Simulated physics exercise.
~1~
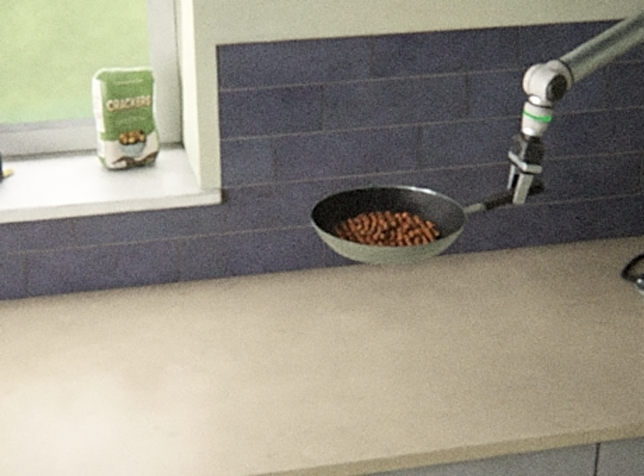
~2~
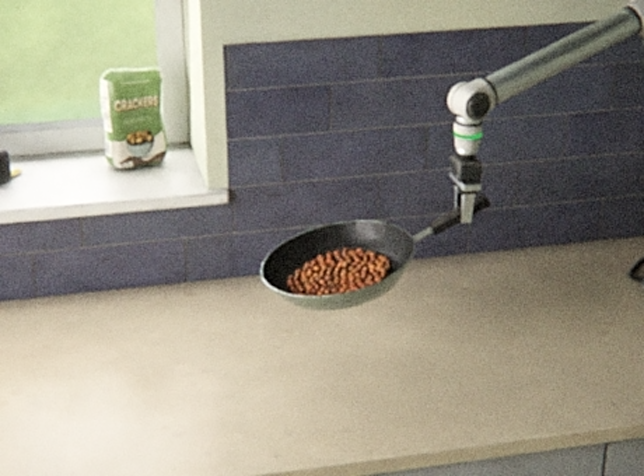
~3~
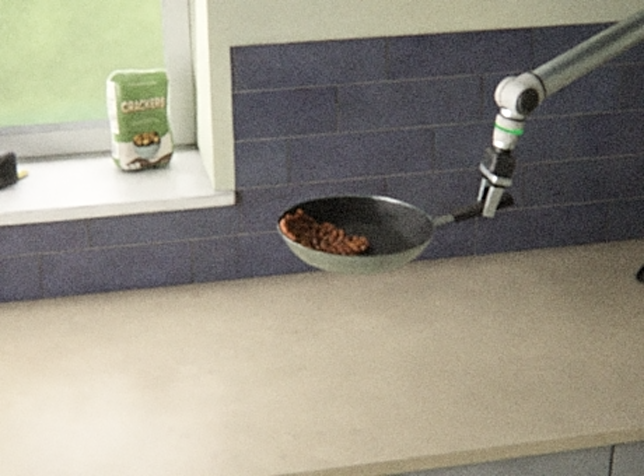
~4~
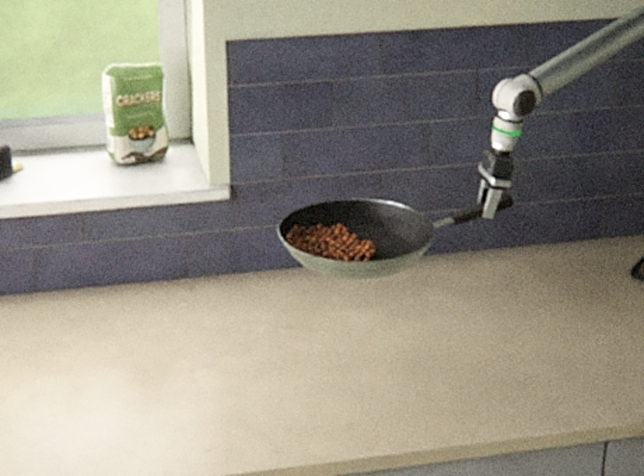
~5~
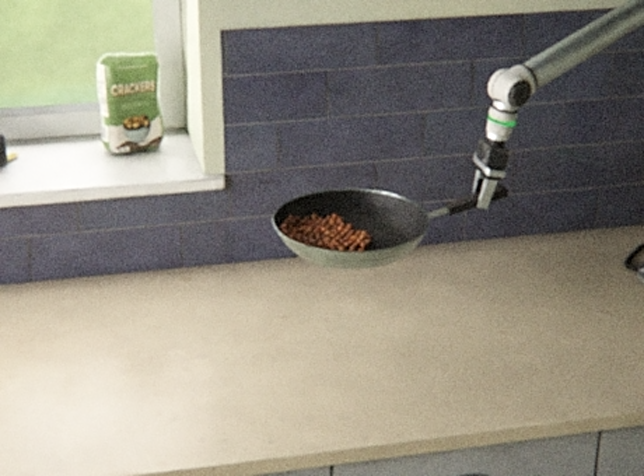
The clip shows a robot arm holding a frying pan of hazelnuts above a countertop, moving it left and down with a lean, then slightly back right and up as the nuts bunch toward the left side, where they stay as the level pan comes to rest.
